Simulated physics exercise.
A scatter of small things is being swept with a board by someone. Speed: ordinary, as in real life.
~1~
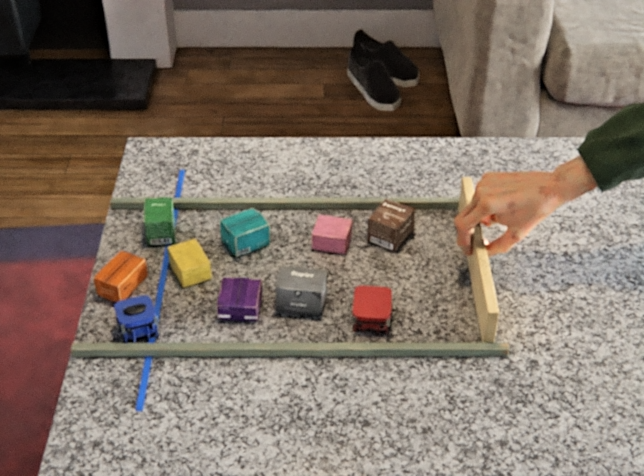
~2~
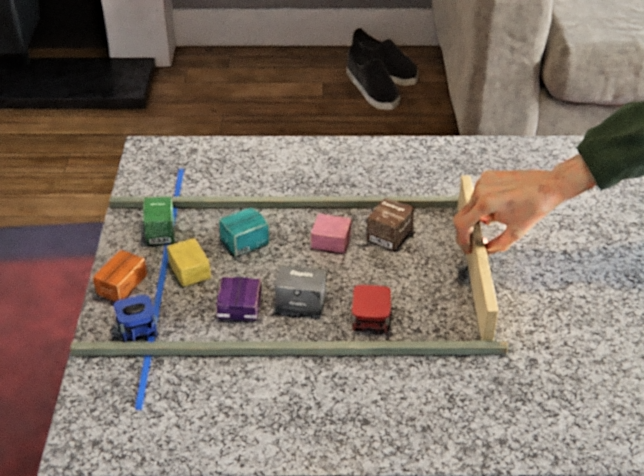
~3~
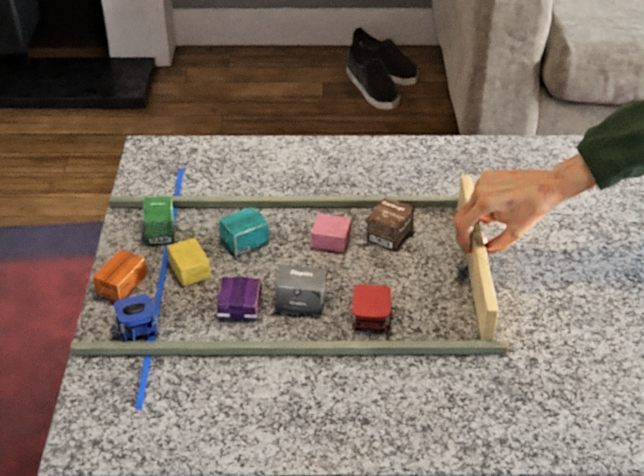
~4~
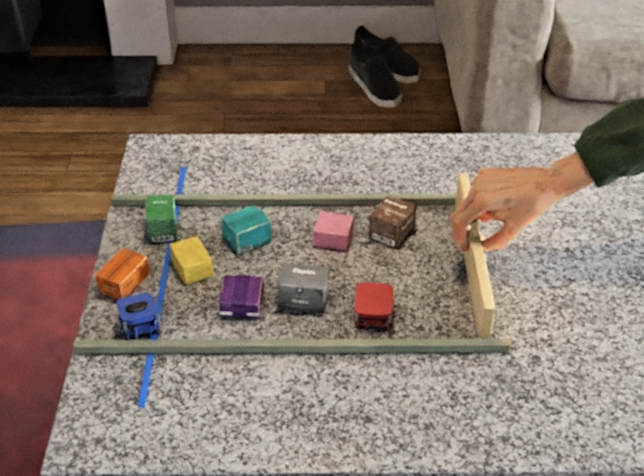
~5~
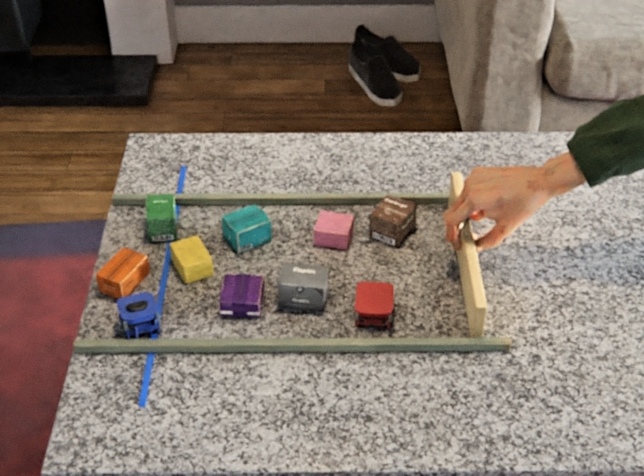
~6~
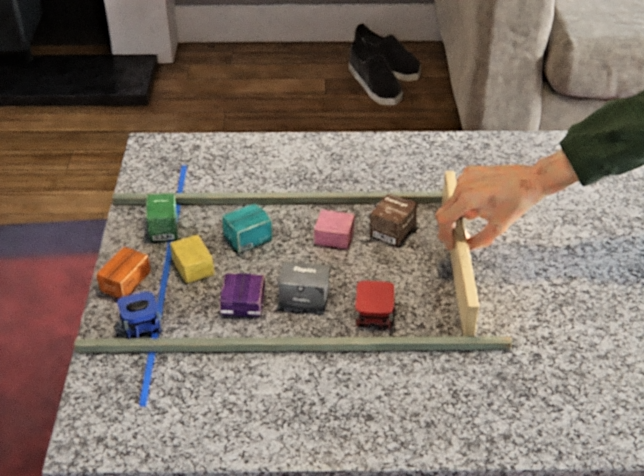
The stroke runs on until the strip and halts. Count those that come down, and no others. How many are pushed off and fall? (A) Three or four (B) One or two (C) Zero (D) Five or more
Option A: Three or four.
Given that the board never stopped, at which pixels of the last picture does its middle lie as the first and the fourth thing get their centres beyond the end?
Earlier crossing: About (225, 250); later crossing: About (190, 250).
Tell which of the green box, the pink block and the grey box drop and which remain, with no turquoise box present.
The green box drops off; the pink block stays on; the grey box is kept.
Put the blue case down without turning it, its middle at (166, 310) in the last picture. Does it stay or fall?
From that start, the object then is safe.
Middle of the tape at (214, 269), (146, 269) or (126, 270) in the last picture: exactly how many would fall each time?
In order, the counts are 2, 6 and 7.
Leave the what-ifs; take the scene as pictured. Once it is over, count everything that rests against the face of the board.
Result: 3 in all.
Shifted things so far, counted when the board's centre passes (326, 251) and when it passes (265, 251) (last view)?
6, then 8.
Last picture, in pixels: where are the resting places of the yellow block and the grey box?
The yellow block settles near (149, 258); as for the grey box, near (107, 277).
Soon after, none off yet; orange box at rest near (124, 273); blue case at rest near (139, 316); green box at rest near (162, 217).
After that, none off yet; orange box tilting well over near (78, 267); blue case at rest near (128, 317); green box tilting a little near (89, 219).
In the end, the number that fall off is three or four; gone, purple box, turquoise box, green box and orange box.
